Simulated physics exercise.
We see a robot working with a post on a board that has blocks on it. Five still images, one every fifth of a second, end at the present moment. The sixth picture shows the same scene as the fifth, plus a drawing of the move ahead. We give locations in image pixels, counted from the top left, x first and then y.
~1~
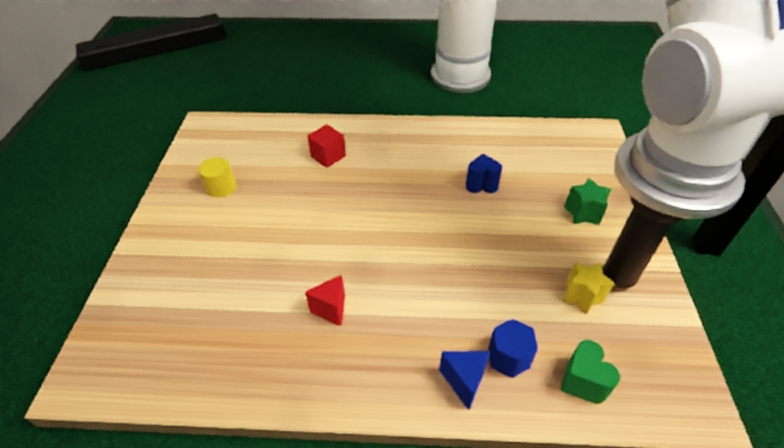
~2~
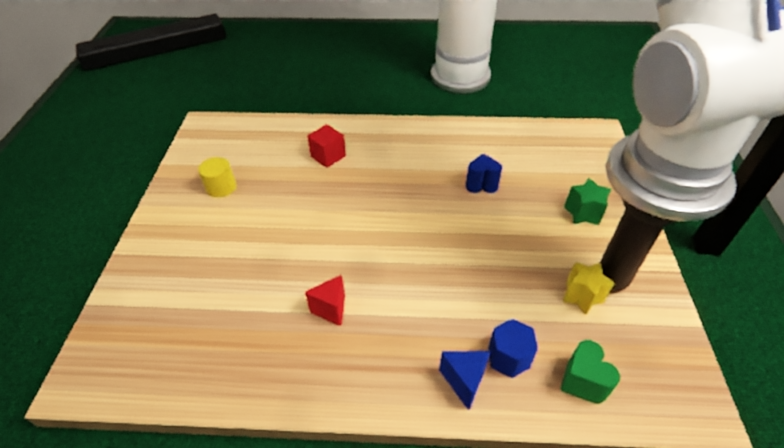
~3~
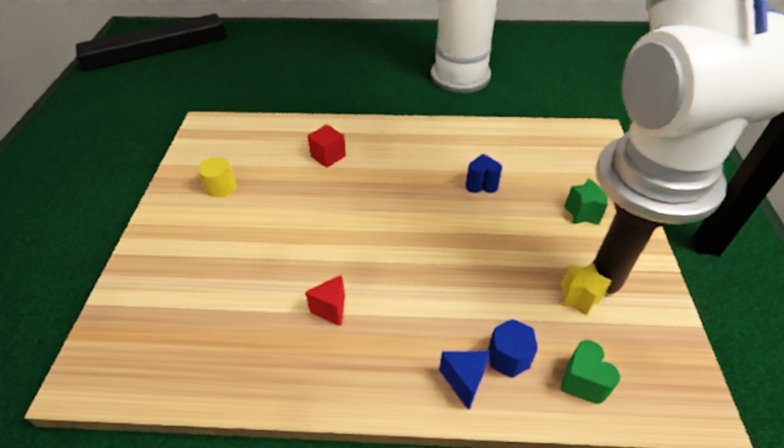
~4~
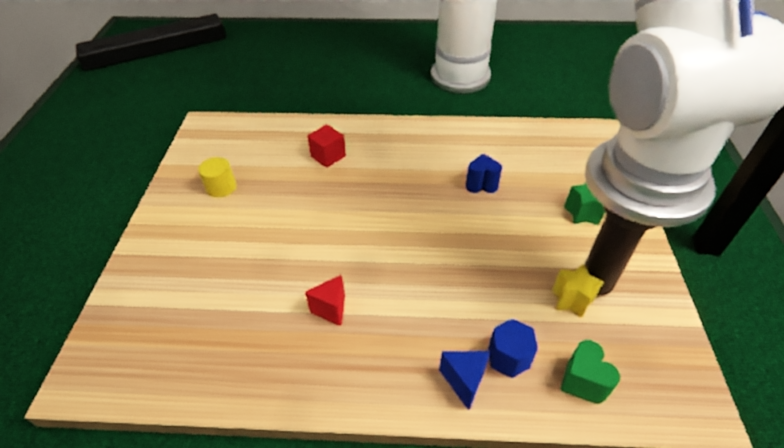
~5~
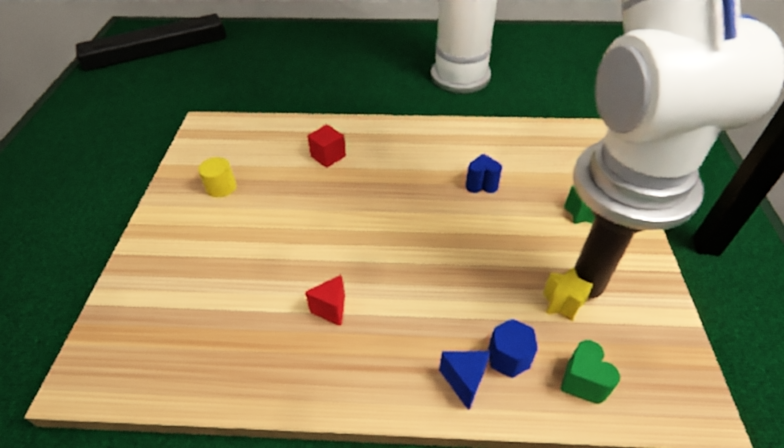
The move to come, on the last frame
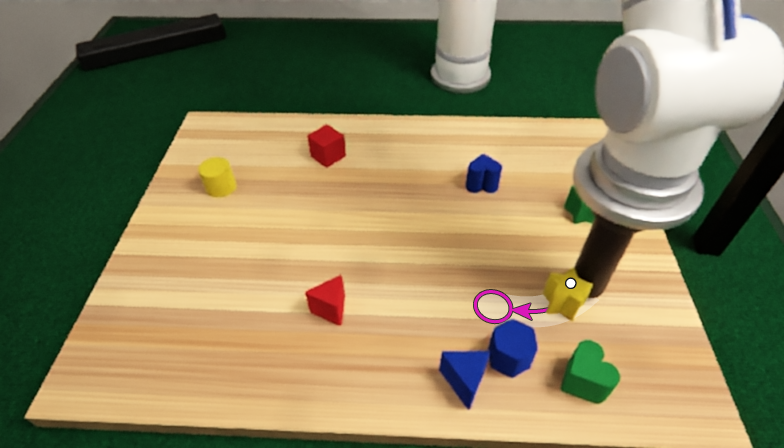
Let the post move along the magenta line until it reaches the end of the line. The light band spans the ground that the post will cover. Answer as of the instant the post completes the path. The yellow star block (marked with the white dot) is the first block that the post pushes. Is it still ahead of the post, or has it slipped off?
The post should slip past it.
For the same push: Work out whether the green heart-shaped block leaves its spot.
It stays put.
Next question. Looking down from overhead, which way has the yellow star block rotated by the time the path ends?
Top view: Counterclockwise.
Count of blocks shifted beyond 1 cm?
Two will move.
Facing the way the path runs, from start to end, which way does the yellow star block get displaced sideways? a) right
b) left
My pick is b.
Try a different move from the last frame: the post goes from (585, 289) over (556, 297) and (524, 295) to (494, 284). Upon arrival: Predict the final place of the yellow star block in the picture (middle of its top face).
The middle of the upper face of the yellow star block will lie at about (514, 299) in the picture.
Drawn move, from (585, 289) by way of (561, 305) and (528, 312) to (493, 306); the dot is on the yellow star block.
The first path, step by step. One third of the way, post (563, 301); yellow star block (545, 301).
Two thirds of the way, post (529, 307); blue six-sided block (509, 345), turned 25° anticlockwise; yellow star block (511, 311).
At the end, post (494, 302); blue triangle (464, 369); blue six-sided block (506, 349), turned 35° anticlockwise; yellow star block (491, 314), turned 40° anticlockwise; green heart-shaped block still.
